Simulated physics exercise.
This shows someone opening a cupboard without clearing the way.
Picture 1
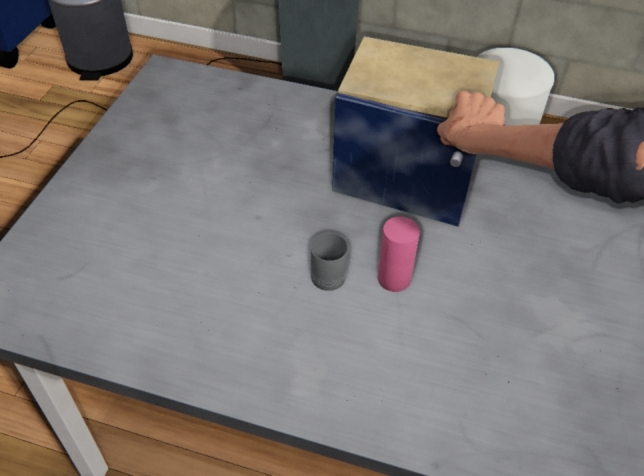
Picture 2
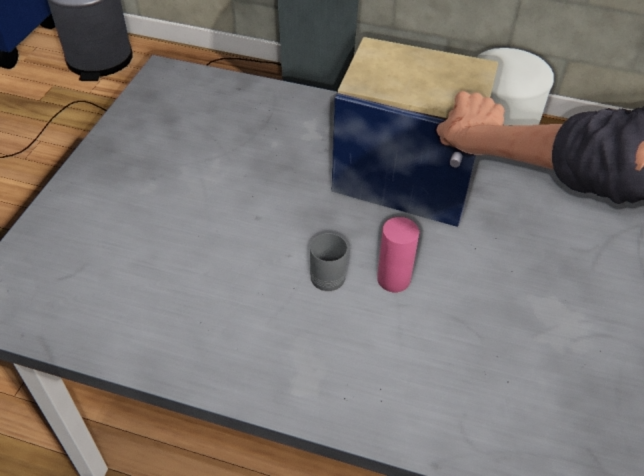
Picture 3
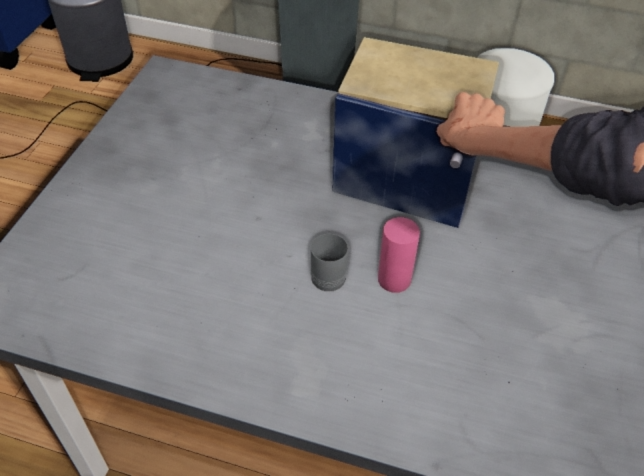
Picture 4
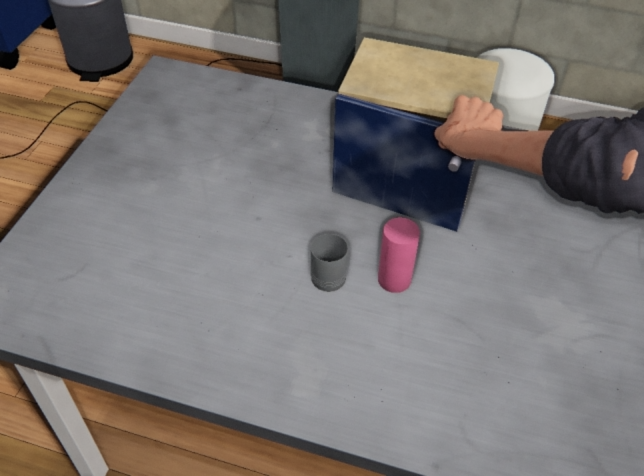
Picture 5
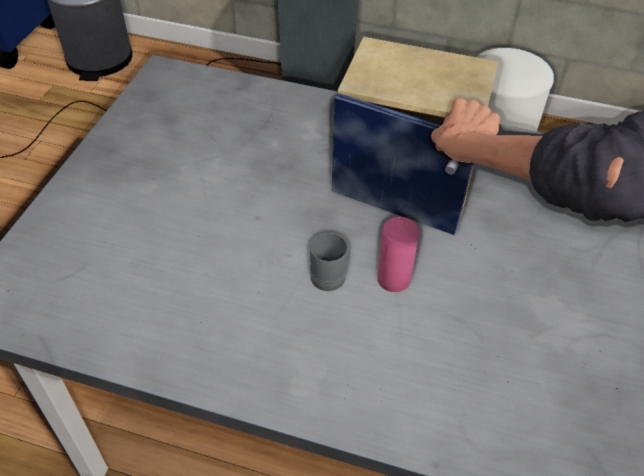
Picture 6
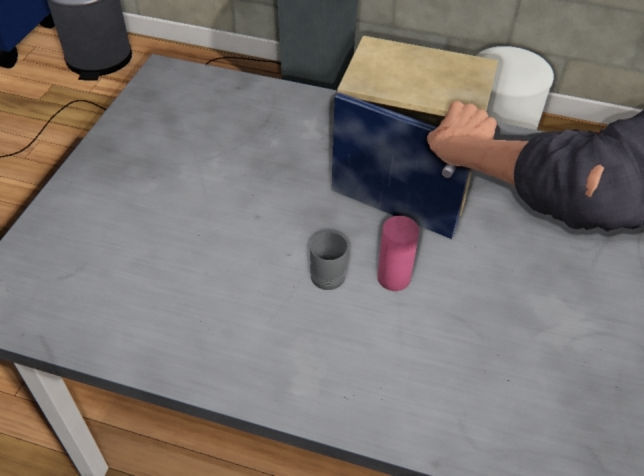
On a grey table, a hand grips the edge of a small cupboard's dark blue door and slowly pulls it slightly open, while a grey beaker and a pink candle stand still in front of it.
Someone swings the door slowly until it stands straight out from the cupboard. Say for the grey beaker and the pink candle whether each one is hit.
The grey beaker is displaced; the pink candle is displaced.
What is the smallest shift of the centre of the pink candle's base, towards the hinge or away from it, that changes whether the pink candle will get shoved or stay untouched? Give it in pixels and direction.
Down, roughly 20 px.
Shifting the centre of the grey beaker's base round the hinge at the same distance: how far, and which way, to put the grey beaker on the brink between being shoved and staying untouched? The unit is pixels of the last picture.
Roughly 40 pixels, to the left.
Then, 1.44 s after the last picture, door 60° open; grey beaker moving near (324, 260); pink candle moved about its own width near (350, 272).
Then, 1.98 s after the last picture, door 77° open; grey beaker moved about its own width near (306, 257); pink candle moved well along near (305, 279).
At rest, the grey beaker is pushed along, near (280, 254); the pink candle is pushed along, near (278, 281).
